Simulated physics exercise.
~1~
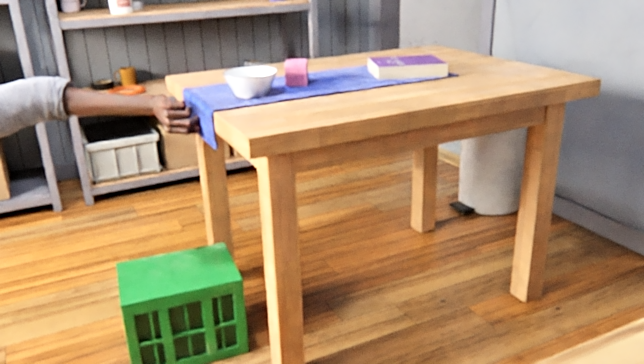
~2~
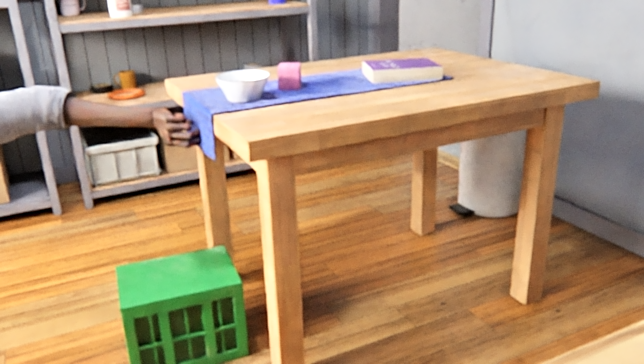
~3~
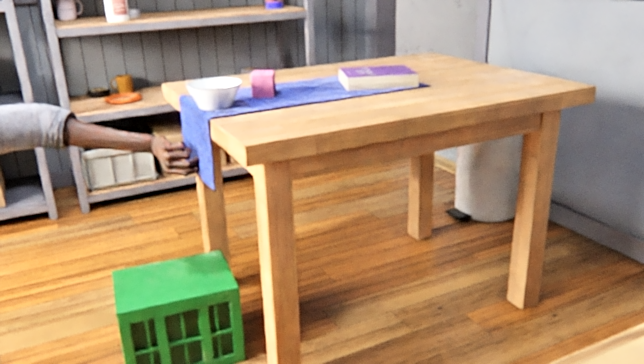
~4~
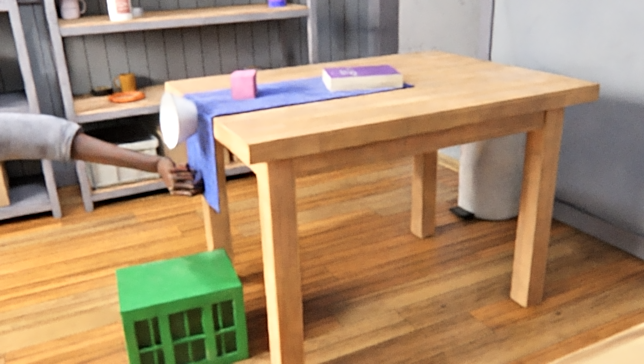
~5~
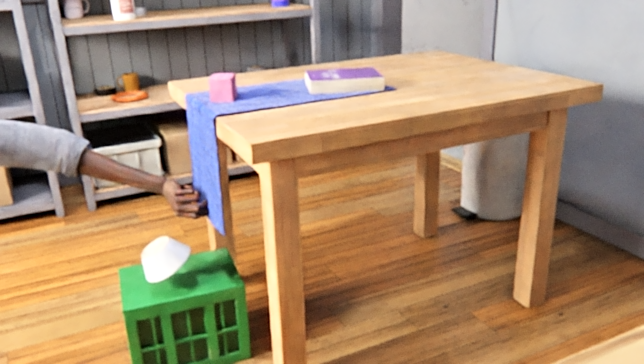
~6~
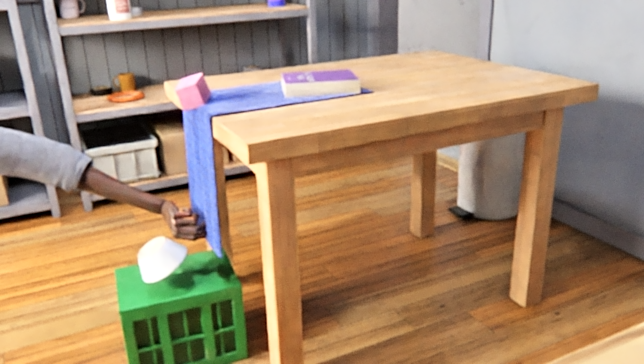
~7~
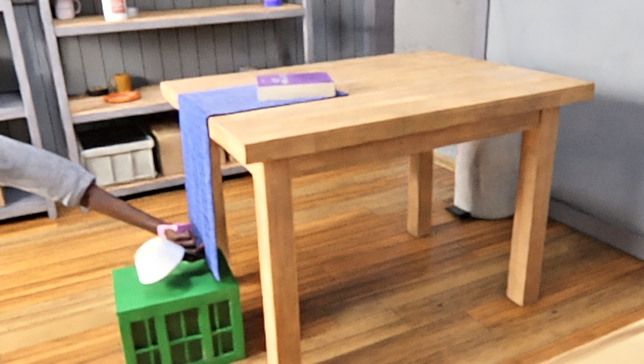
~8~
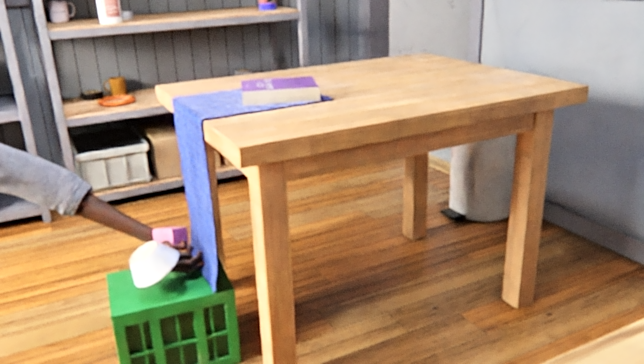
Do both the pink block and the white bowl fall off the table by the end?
Yes, both of them go over the end of the table. The white bowl drops first and the pink block follows it down.
